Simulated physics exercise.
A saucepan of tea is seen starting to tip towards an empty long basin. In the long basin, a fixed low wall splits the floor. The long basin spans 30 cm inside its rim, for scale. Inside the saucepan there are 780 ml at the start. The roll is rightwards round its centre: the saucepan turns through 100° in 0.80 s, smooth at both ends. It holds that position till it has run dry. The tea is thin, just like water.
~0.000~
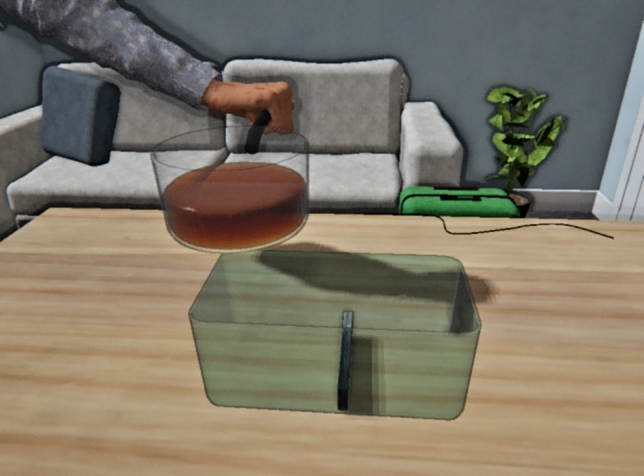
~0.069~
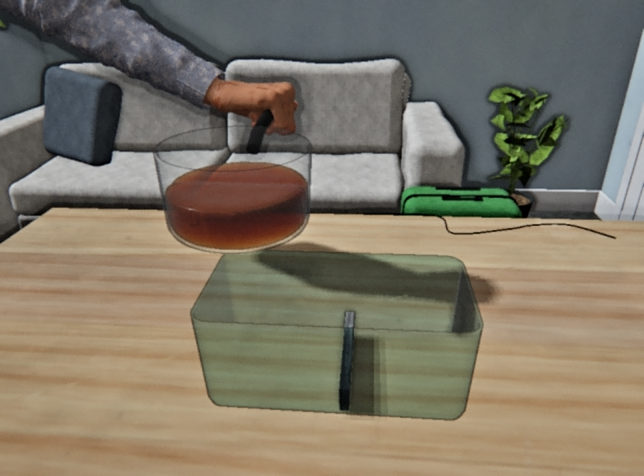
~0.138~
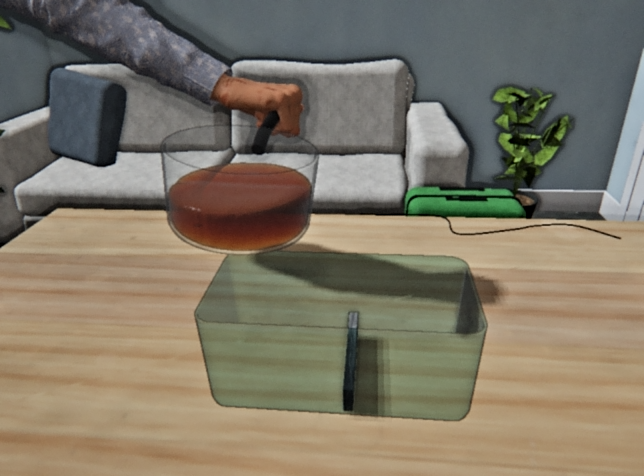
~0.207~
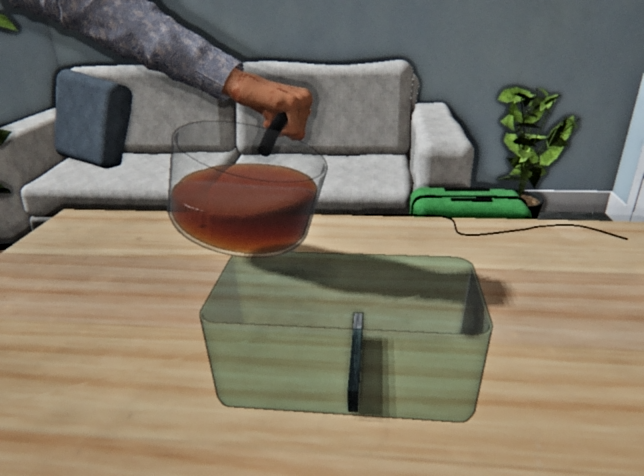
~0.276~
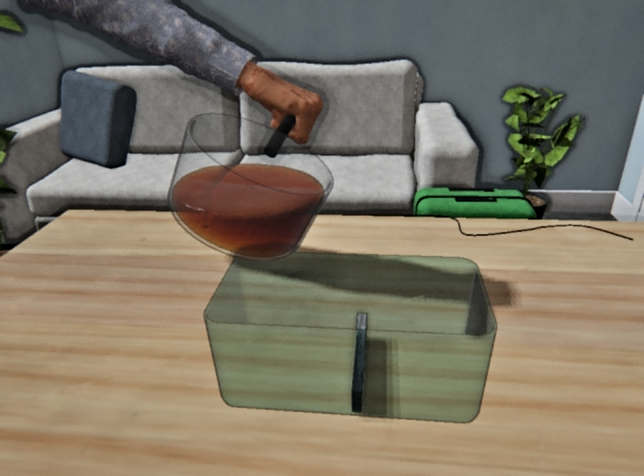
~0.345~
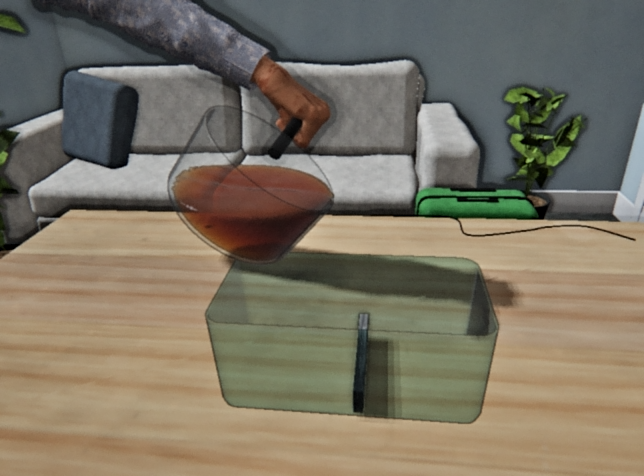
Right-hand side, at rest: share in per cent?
52 per cent.
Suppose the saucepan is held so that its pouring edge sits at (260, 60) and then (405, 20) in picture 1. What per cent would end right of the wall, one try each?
Result: 30 per cent, then 55 per cent.
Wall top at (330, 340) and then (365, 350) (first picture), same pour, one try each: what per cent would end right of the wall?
The first gives near 75 per cent and the second near 25 per cent.
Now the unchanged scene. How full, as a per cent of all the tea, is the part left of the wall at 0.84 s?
26 %.
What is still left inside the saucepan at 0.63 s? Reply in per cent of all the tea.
40 %.
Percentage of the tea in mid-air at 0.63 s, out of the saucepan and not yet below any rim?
Close to 30 per cent, I'd say.
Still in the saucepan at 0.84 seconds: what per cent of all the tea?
Share remaining: Approx. 12 %.
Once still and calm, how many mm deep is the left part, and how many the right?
Some 16 mm on the left and 22 mm on the right.
After 0.63 s the tilt is 90° and 40 per cent is still to pour, 5 is left of the wall and 26 right of it.
After 0.84 s the tilt is 100° and 13 per cent is still to pour, 27 is left of the wall and 53 right of it.
After 1.06 s the tilt is 100° and 3 per cent is still to pour, 43 is left of the wall and 52 right of it.
After 1.30 s the tilt is 100° and 0 per cent is still to pour, 47 is left of the wall and 52 right of it.
In the end 47 per cent lies left of the wall, 52 right of it and 0 outside.
